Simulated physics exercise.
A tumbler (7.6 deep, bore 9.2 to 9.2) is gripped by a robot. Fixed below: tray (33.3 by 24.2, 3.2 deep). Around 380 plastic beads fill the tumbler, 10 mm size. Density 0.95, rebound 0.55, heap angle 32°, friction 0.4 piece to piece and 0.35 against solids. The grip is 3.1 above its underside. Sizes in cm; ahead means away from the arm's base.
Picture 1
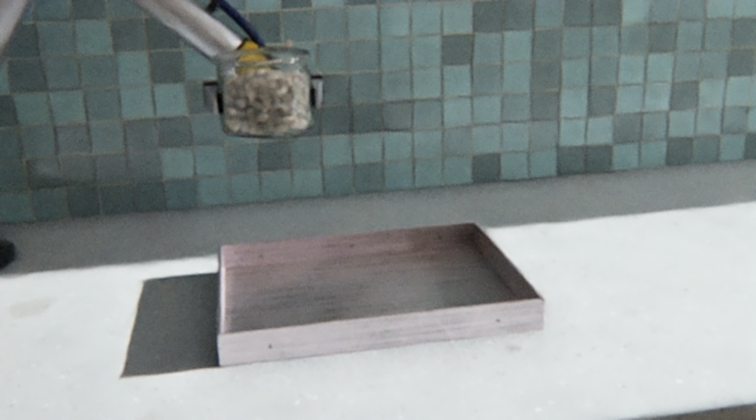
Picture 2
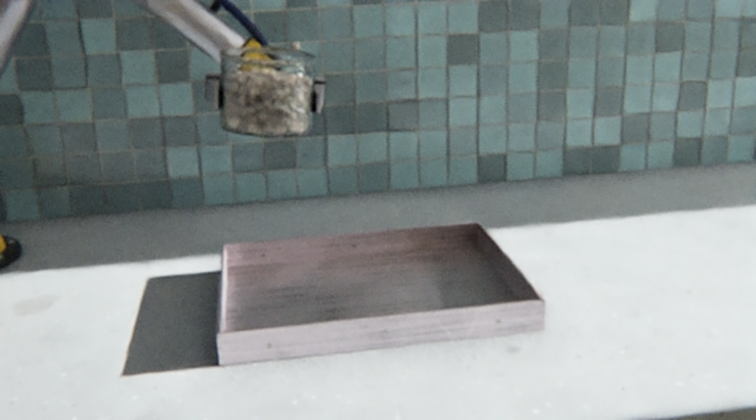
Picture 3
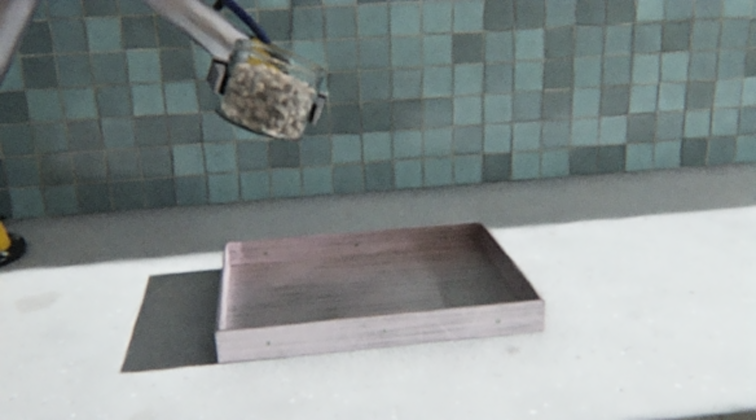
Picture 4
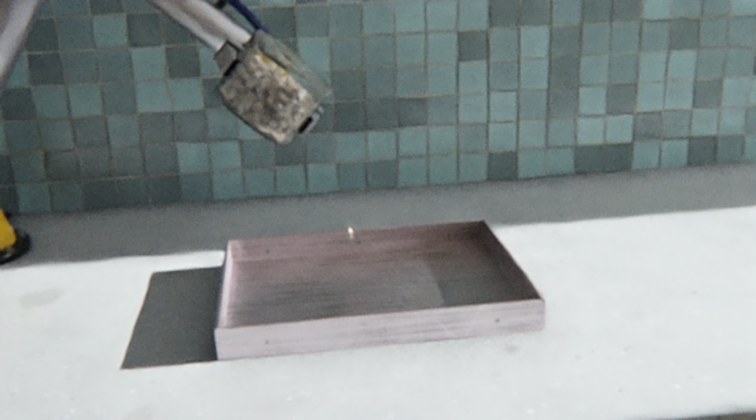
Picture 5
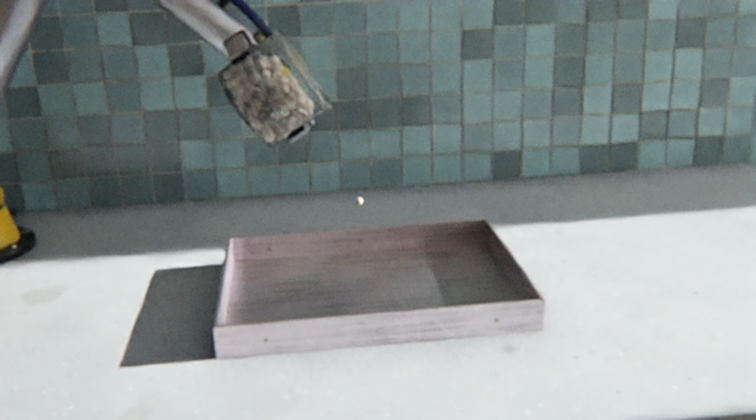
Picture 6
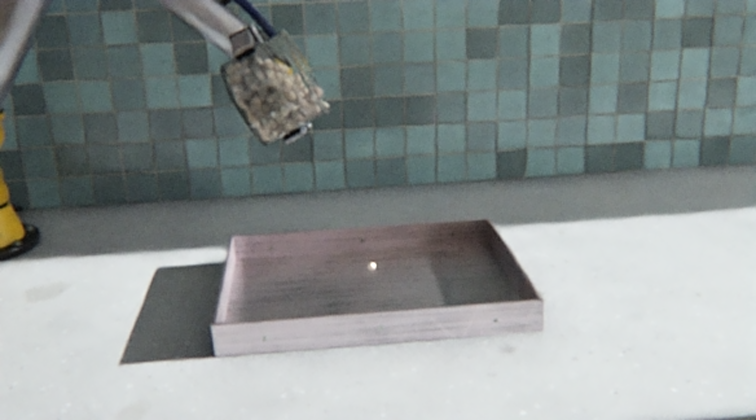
The clip opens with a robot arm holding a clear tumbler of pale beads level above a shallow, pinkish tray. The arm tips the tumbler steeply to the right, while a lone bead shows near the tray's back edge, then one in midair, and finally one inside the tray, with nearly all still in the tumbler.
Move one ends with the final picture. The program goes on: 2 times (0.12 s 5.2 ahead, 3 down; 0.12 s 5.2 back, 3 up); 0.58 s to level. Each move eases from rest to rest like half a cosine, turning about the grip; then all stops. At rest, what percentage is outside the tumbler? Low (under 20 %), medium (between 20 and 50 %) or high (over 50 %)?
Outside the tumbler the share is medium, between 20 and 50 %.
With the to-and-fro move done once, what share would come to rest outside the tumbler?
It would be near 25 per cent.
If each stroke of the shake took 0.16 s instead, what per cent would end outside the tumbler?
It would be near 30 per cent.
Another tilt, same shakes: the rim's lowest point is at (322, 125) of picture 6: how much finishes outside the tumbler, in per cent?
Some 75 per cent.
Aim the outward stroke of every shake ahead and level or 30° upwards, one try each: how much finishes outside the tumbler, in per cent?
Some 70 and 90 per cent.
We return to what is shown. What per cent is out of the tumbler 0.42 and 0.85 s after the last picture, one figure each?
About 25, 40.
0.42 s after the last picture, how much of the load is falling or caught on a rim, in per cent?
Some 5 per cent.
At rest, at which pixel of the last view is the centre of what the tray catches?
Near (439, 286).
Then, 0.42 s on, tilted 64° forward, highest piece 25 above the table; 281 in the tumbler, 77 in the tray, 17 in flight or on a rim.
Then, 0.85 s on, tilted 19° forward, highest piece 27 above the table; 226 in the tumbler, 136 in the tray, 11 on the table or floor, 2 in flight or on a rim.
Then, 1.26 s on, level, highest piece 27 above the table; 226 in the tumbler, 136 in the tray, 13 on the table or floor.
Then, 2.31 s on, level, highest piece 27 above the table; 226 in the tumbler, 136 in the tray, 13 on the table or floor.
In the end, 226 in the tumbler, 136 in the tray, 13 on the table or floor. That is 40 % outside the tumbler.
